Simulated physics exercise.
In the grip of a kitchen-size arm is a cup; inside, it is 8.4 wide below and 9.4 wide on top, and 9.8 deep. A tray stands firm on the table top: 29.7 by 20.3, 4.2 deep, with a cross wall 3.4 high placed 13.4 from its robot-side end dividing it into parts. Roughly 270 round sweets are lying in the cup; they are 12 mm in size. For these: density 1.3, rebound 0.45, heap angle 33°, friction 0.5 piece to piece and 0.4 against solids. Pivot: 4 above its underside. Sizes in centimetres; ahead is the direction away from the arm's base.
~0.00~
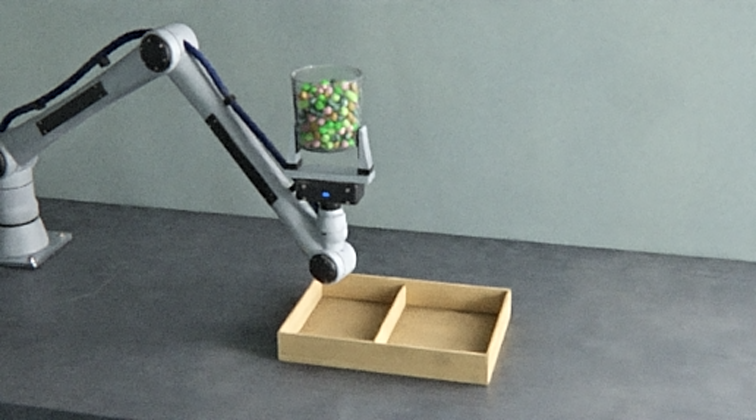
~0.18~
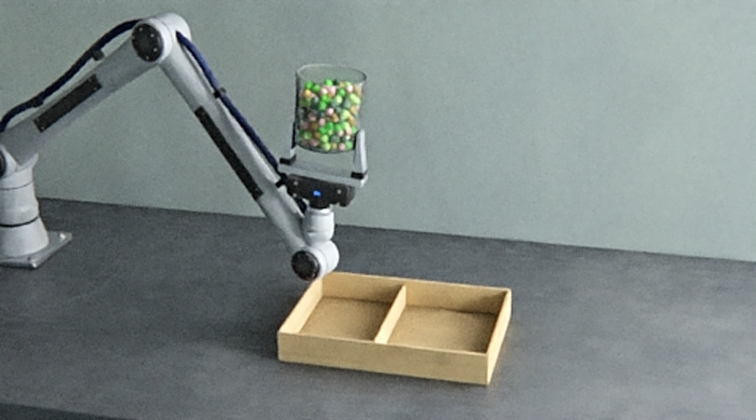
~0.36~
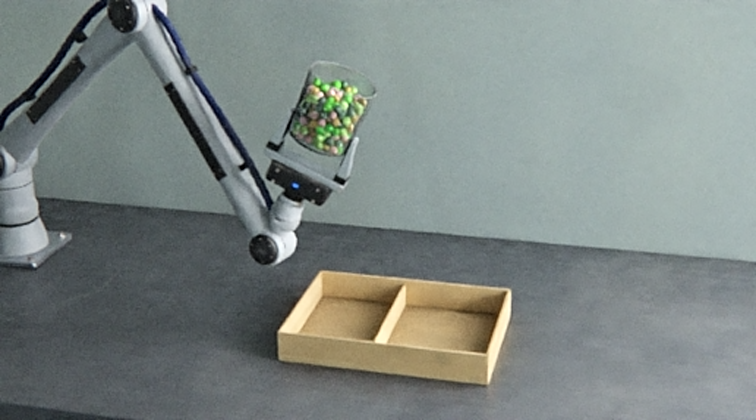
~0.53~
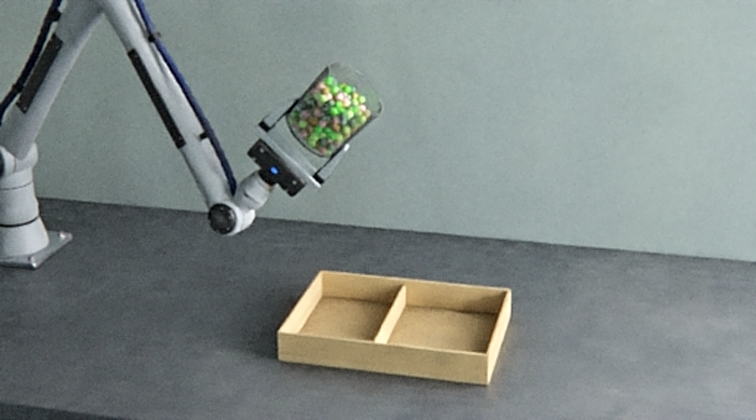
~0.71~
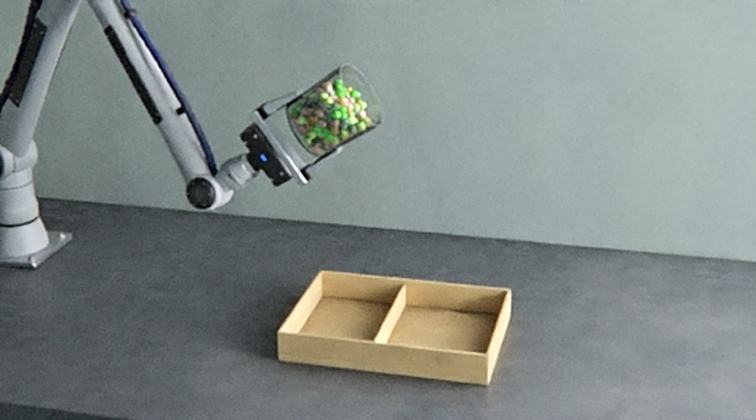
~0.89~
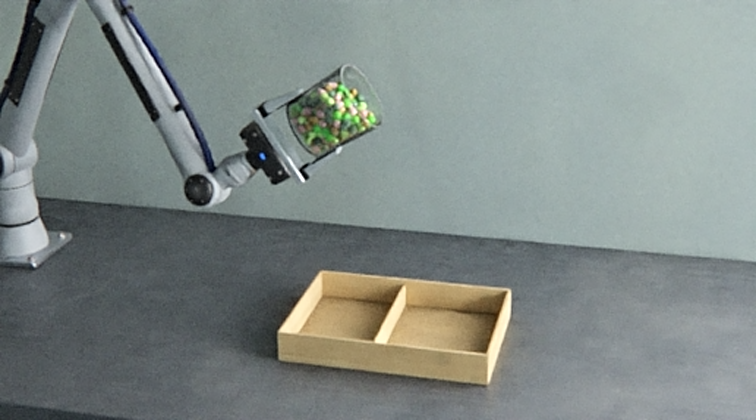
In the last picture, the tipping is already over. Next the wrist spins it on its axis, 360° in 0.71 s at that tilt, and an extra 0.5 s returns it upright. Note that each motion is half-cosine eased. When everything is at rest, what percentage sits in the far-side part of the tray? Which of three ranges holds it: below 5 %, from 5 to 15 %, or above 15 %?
It lands in the range below 5 %.
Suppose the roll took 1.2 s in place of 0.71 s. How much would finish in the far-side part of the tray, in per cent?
Then: Approx. 0 %.
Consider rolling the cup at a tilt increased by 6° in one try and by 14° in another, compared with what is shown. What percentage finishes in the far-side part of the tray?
Around 5 percent on the first try, 10 percent on the second.
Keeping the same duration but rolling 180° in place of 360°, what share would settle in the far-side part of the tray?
Around 0 %.
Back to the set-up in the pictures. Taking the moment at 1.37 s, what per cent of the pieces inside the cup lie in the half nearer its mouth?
Around 40 percent.
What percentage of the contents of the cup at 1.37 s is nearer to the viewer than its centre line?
Roughly 50 per cent of the contents lies on the viewer's side of the centre line.
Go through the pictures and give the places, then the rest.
The first picture shows cup middle at (328, 110), upright; upper third of the load around (328, 98), from x 300 to 355, top at y 85; 272 in the cup.
The second picture shows cup middle at (329, 110), tipped 7°; upper third of the load around (328, 98), from x 300 to 360, top at y 85.
The third picture shows cup middle at (330, 111), tipped 24°; upper third of the load around (329, 99), from x 295 to 365, top at y 85.
The fourth picture shows cup middle at (332, 112), tipped 43°; upper third of the load around (328, 99), from x 295 to 365, top at y 80.
The fifth picture shows cup middle at (333, 113), tipped 56°; upper third of the load around (330, 100), from x 295 to 365, top at y 85.
The sixth picture shows cup middle at (333, 113), tipped 57°; upper third of the load around (328, 100), from x 295 to 370, top at y 85; 272 in the cup.
After 1.37 s, tipped 57°, highest piece 39 above the table; 269 in the cup, 3 in flight or on a rim.
After 1.86 s, tipped 27°, highest piece 38 above the table; 266 in the cup, 5 in the far-side part, 1 in flight or on a rim.
After 2.30 s, upright, highest piece 40 above the table; 266 in the cup, 6 in the far-side part.
After 3.00 s, upright, highest piece 40 above the table; 266 in the cup, 6 in the far-side part.
At rest, 266 in the cup, 6 in the far-side part. That is 2 % in the far-side part of the tray.
